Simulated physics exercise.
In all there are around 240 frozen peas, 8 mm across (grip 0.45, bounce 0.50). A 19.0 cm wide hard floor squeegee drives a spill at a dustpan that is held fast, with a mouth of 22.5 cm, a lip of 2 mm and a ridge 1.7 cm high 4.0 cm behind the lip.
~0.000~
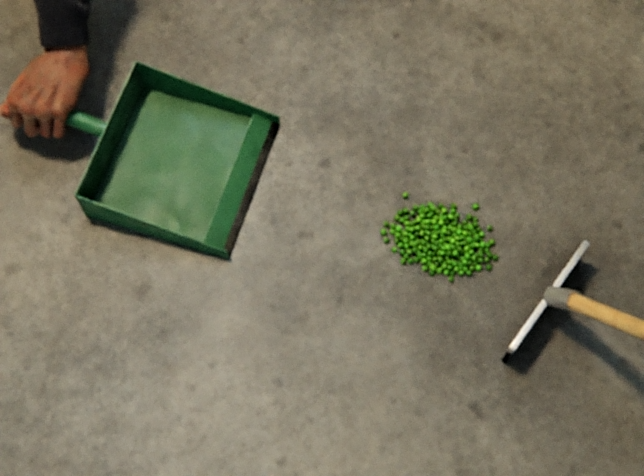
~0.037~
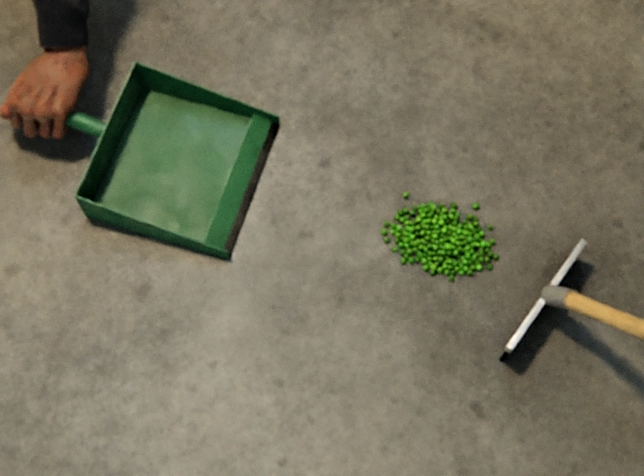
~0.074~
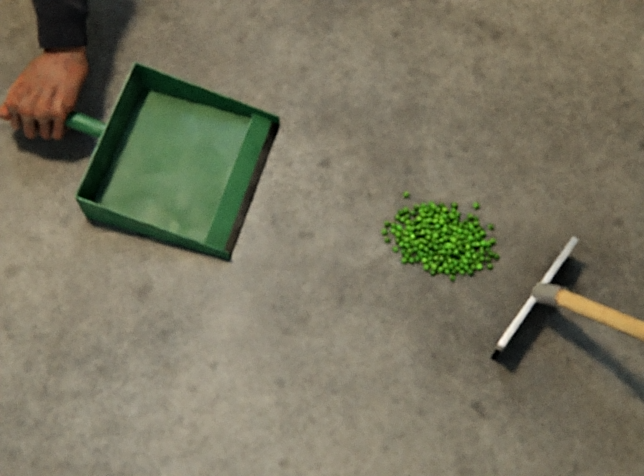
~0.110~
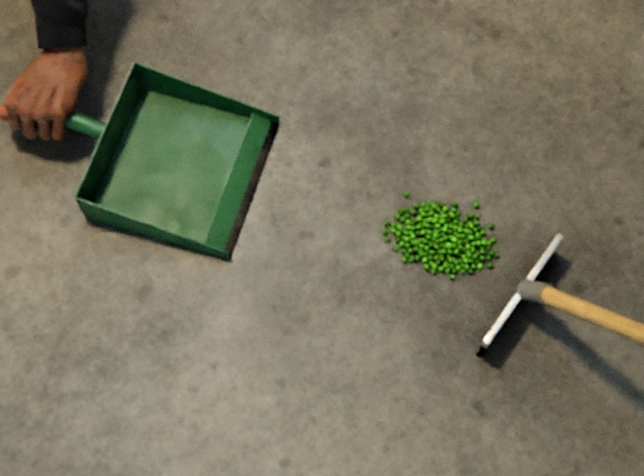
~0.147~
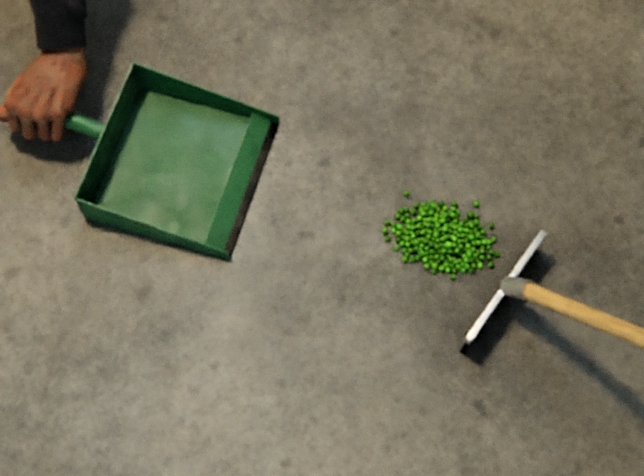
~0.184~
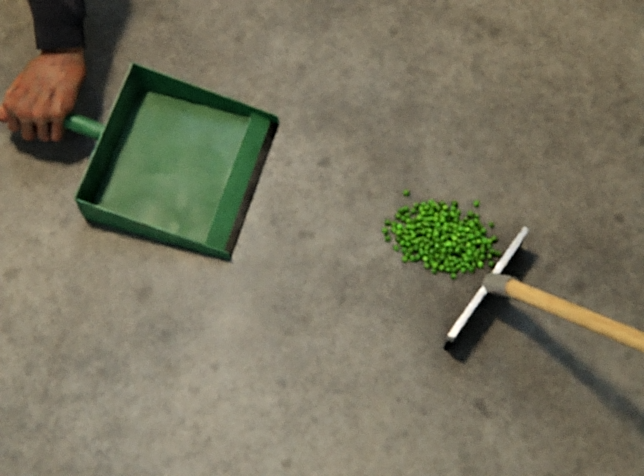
The clip opens on a gray floor with a small pile of green peas between a green dustpan, gripped by a hand at left, and a squeegee at right. The squeegee slides a short way left, slowly at first, until its blade is close against the pile's right edge, while the peas and dustpan stay still.
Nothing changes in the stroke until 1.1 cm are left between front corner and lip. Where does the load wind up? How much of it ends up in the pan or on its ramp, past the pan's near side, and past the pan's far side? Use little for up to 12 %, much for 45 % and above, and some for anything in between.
Pan: Little; near side: Little; far side: Little.
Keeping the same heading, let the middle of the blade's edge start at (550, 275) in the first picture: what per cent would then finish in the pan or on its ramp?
I'd estimate about 10 per cent.
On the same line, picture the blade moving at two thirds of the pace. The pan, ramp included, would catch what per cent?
Share: Near 0 %.
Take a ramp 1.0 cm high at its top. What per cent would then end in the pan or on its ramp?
That would give something like 5 per cent.
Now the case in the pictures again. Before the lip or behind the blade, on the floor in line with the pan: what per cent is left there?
95 %.
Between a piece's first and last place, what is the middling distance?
Median: Approx. 8 cm.
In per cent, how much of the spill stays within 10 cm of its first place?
55 percent, roughly.
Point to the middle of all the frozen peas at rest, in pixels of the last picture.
Near (385, 202).
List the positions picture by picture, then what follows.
In the first picture, blade from (512, 349) to (584, 247), moved 0.0 cm, 0 of the pieces shifted so far; middle of the pieces at (441, 242); pan at (172, 165).
In the second picture, blade from (510, 348) to (581, 245), moved 0.4 cm, 0 of the pieces shifted so far; middle of the pieces at (441, 241).
In the third picture, blade from (501, 346) to (573, 243), moved 1.7 cm, 0 of the pieces shifted so far; middle of the pieces at (442, 241).
In the fourth picture, blade from (486, 343) to (558, 240), moved 3.8 cm, 0 of the pieces shifted so far; middle of the pieces at (442, 240).
In the fifth picture, blade from (469, 340) to (541, 237), moved 6.2 cm, 0 of the pieces shifted so far; middle of the pieces at (442, 240).
In the sixth picture, blade from (452, 337) to (524, 233), moved 8.5 cm, 0 of the pieces shifted so far; middle of the pieces at (443, 239); pan at (171, 167). The blade's pace is about 0.63 m/s, heading 9 degrees towards the viewer's side.
Then, at 0.43 s, middle of the blade 20 cm from the lip; 0 % over the lip, far side 0 %, near side 0 %.
After 0.59 s, middle of the blade 10 cm from the lip; 0 % over the lip, far side 0 %, near side 0 %.
Then, at 0.88 s, middle of the blade 4 cm from the lip; 5 % over the lip, far side 0 %, near side 0 %.
At rest (1.5 s), pan 5 %, near side 0 %, far side 0 %, in front of the lip or behind the blade 95 %.
